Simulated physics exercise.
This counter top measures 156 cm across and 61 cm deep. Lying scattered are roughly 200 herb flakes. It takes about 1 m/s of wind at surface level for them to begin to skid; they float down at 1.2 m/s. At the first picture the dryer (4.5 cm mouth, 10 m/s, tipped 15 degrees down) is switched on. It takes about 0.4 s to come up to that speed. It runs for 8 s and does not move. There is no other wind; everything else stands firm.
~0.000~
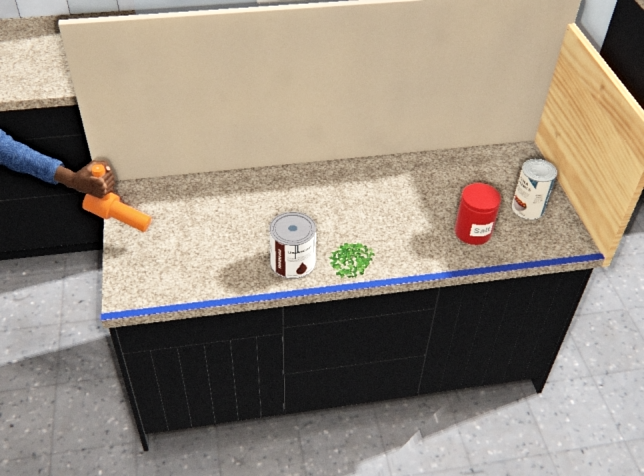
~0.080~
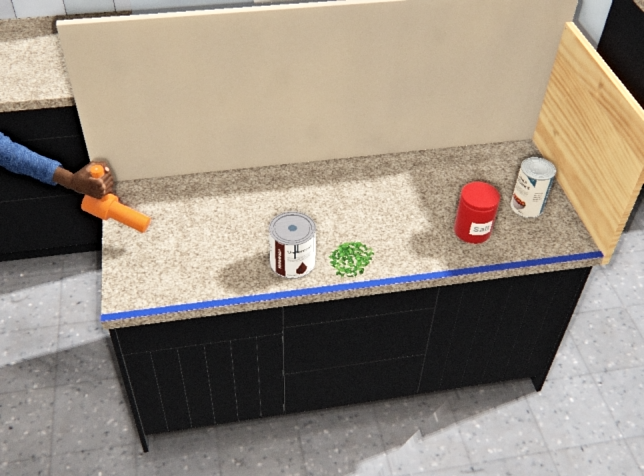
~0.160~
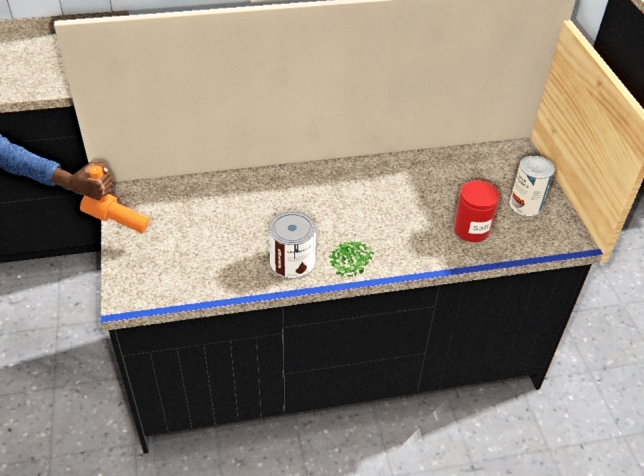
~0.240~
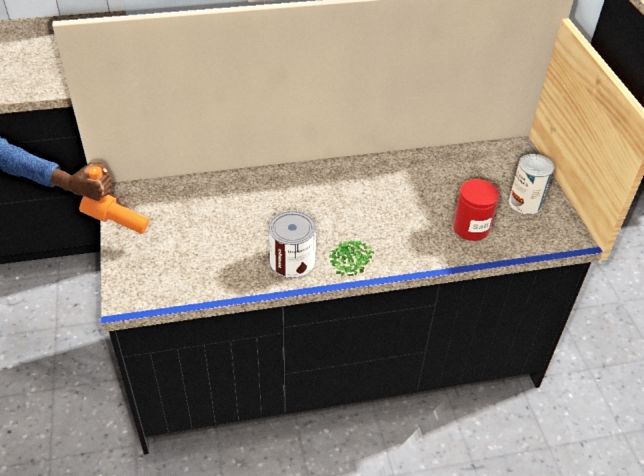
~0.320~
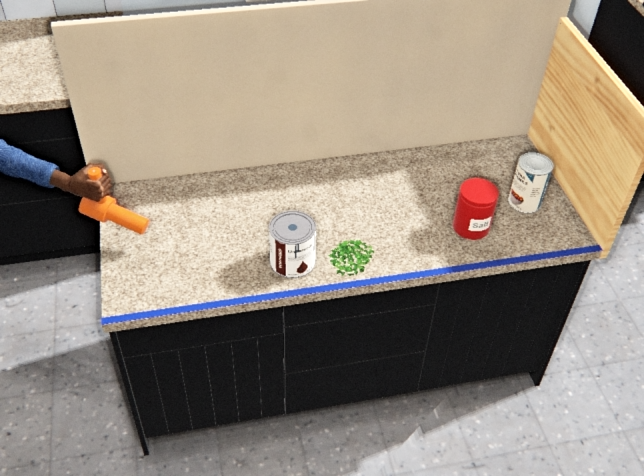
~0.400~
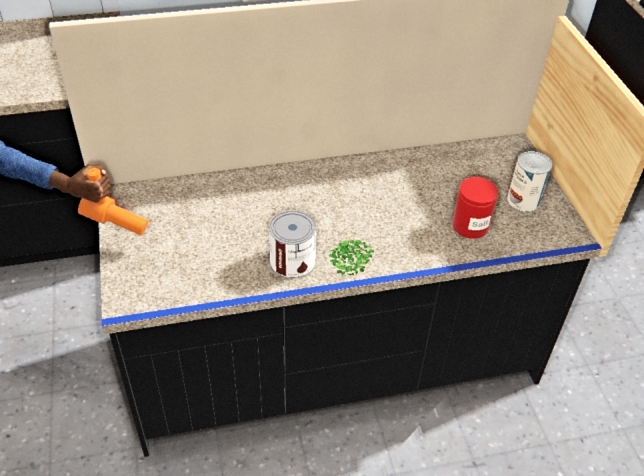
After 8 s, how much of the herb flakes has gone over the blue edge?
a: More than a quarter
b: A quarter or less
Answer: B.
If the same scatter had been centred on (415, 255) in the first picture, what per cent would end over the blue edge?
About 0 %.
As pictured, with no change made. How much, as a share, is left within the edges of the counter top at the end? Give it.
About 100 per cent.
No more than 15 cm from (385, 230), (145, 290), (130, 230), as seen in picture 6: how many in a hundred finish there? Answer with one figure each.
In order: About 40 %, then 0 %, then 0 %.
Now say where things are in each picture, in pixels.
The middle of the herb flakes is near (351, 259), none has stirred yet and the mouth of the dryer is at (148, 225), in the first frame.
The middle of the herb flakes is near (351, 258), none has stirred yet and the blue edge is centred on (365, 288), in the second frame.
The middle of the herb flakes is near (350, 258), none has stirred yet, the top of a tin is at (292, 227) and the top of a jar is at (480, 193), in the third frame.
The middle of the herb flakes is near (350, 257) and none has stirred yet, in the fourth frame.
The middle of the herb flakes is near (351, 256) and none has stirred yet, in the fifth frame.
The middle of the herb flakes is near (351, 256) and none has stirred yet, in the sixth frame.
After 1.6 s the count stands so, 0 % are over the blue edge; the middle of those still in play is near (351, 256).
After 2.6 s the count stands so, 0 % are over the blue edge; the middle of those still in play is near (351, 256).
After 4.4 s the count stands so, 0 % are over the blue edge; the middle of those still in play is near (351, 256).
After 8.0 s, at the end, 0 % are over the blue edge; the middle of those still in play is near (351, 256).
